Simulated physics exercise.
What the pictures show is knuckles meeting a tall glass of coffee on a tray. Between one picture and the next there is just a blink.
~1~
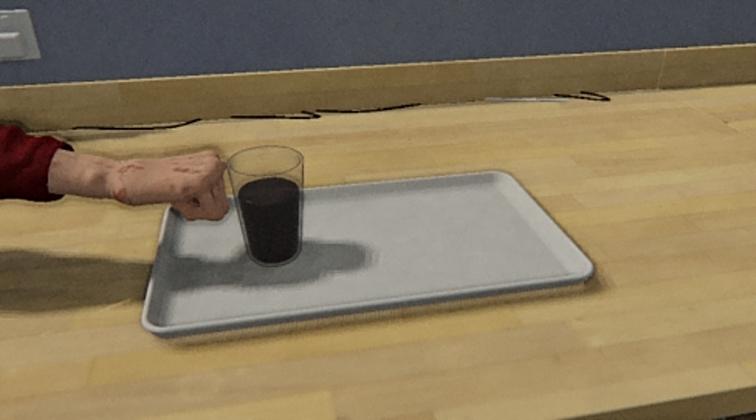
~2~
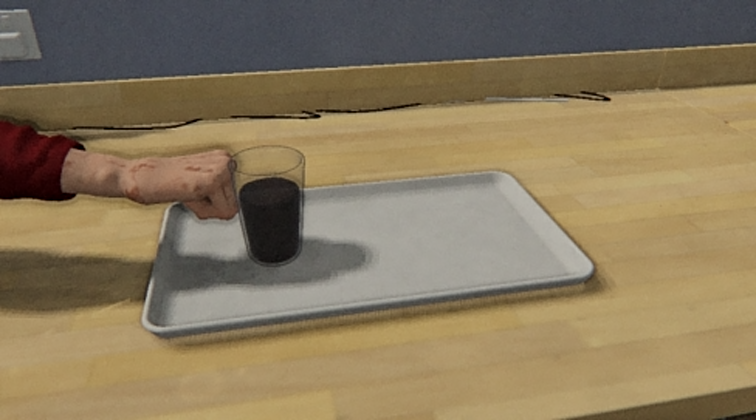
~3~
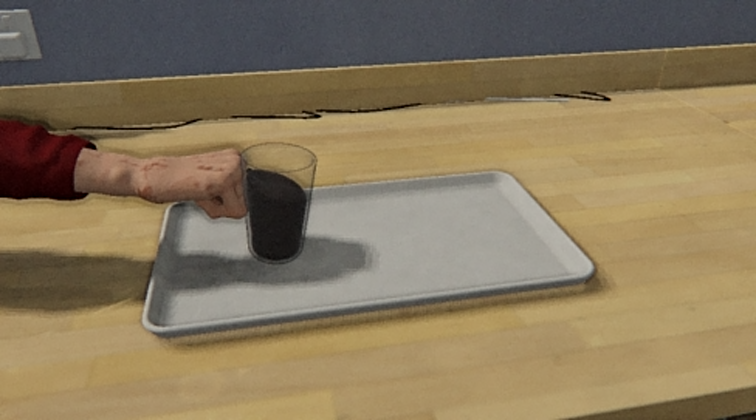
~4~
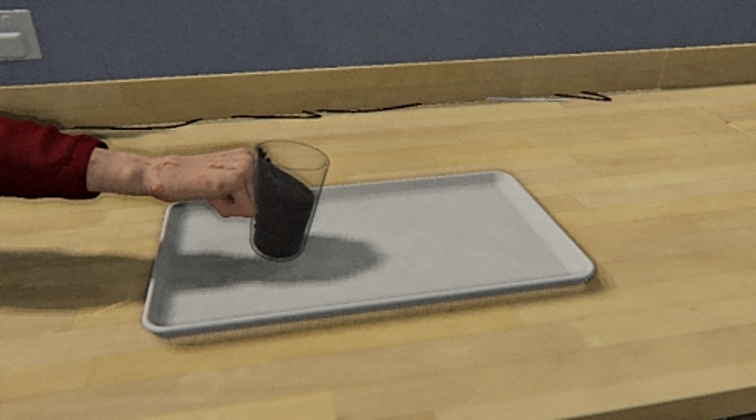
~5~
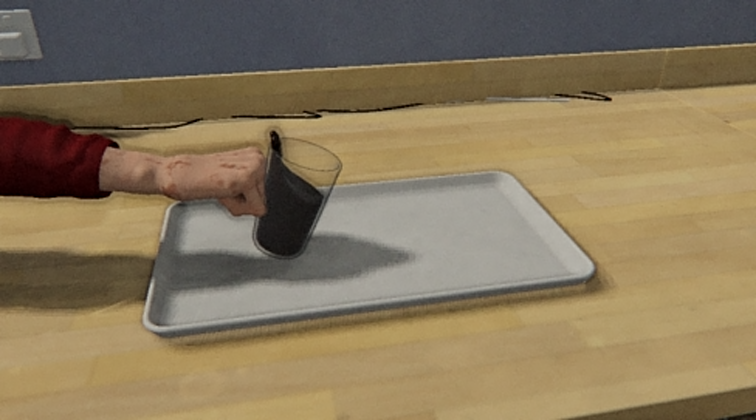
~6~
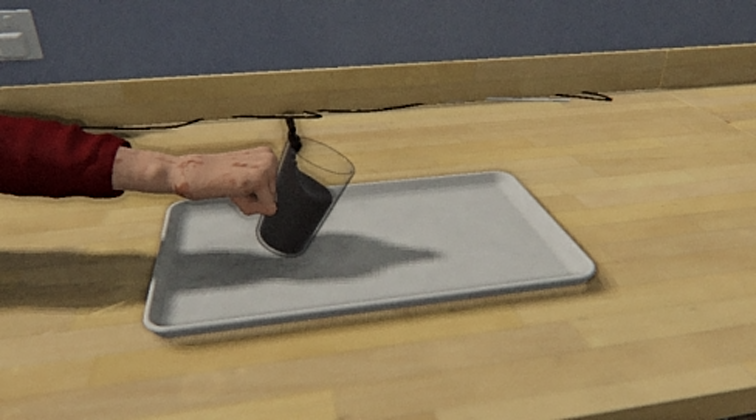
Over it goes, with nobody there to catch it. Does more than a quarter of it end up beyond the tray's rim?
Yes.
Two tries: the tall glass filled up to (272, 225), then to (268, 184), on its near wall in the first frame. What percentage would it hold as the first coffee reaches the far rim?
The first gives 50 %, the second 50 %.
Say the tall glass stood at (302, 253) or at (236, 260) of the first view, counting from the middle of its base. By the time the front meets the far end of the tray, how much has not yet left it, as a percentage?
Roughly 55 per cent, and 40 per cent.
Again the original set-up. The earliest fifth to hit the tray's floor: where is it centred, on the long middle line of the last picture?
It lands near (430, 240).
A moment on, the tall glass lies on its side and 97 per cent is in the glass, 1 on the tray and 3 above or beyond its rim.
Next, the tall glass lies on its side and 47 per cent is in the glass, 48 on the tray and 5 above or beyond its rim.
Then the tall glass lies on its side and 25 per cent is in the glass, 51 on the tray and 24 above or beyond its rim.
Later the tall glass lies on its side and 13 per cent is in the glass, 41 on the tray and 46 above or beyond its rim.
Finally, 54 per cent is held by tray and glass, 46 is off the tray.
